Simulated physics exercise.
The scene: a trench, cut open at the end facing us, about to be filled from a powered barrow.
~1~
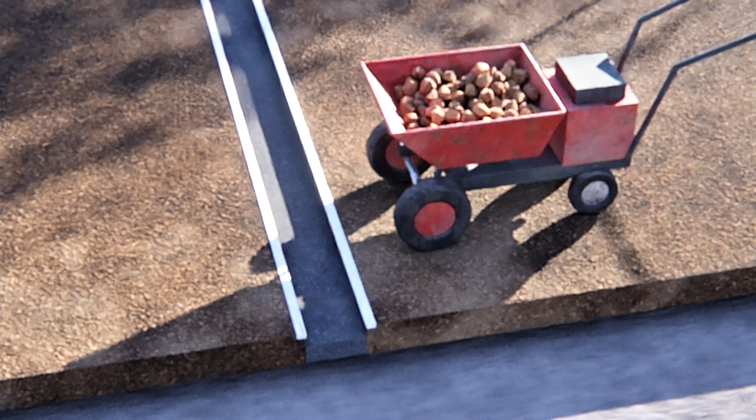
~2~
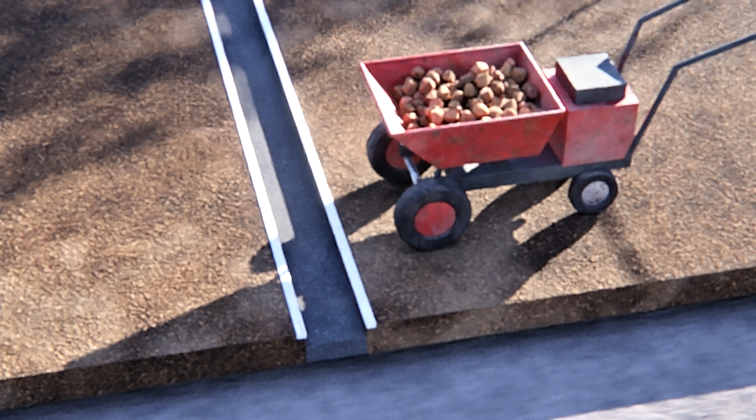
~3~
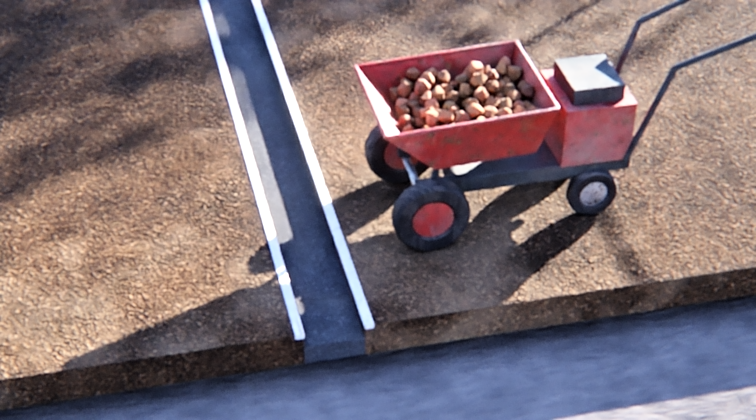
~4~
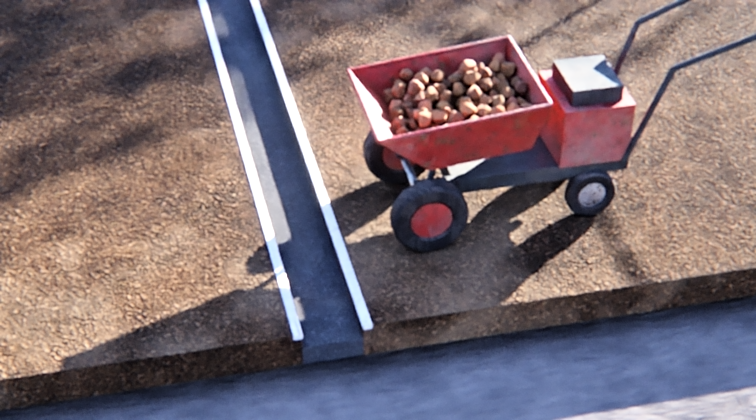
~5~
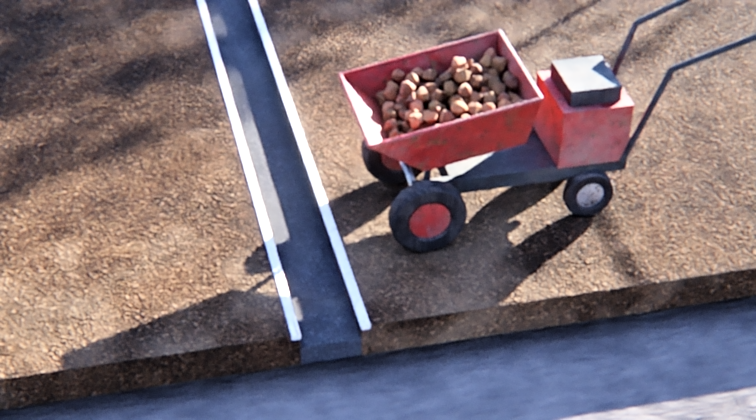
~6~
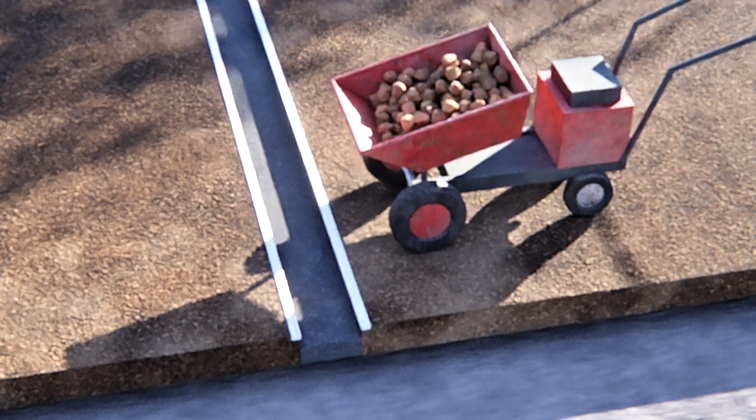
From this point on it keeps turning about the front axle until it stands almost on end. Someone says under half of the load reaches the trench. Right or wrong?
Right.
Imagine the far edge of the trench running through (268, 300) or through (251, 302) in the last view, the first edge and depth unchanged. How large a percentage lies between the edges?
Roughly 50 % and 60 %.
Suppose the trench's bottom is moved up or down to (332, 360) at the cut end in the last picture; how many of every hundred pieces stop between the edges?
I'd guess close to 60 percent.
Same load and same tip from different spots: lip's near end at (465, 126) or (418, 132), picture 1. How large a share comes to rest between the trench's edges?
Roughly 50 per cent at the first spot and 60 per cent at the second.
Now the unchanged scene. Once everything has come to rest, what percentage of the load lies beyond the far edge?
About 45 %.
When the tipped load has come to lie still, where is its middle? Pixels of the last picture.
Around (261, 224).
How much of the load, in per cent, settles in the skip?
I'd say around 20 per cent.
Shortly afterwards, skip tipped steeply; the whole lot in the skip.
Next, skip tipped right over; near half in the skip; near a quarter in or heaped over the trench; a little beyond it; only a few falling.
Some moments later, skip tipped right over; near a quarter in the skip; near a third in or heaped over the trench; near half beyond it.
In the end, skip tipped right over; near a quarter in the skip; near a third in or heaped over the trench; near half beyond it.
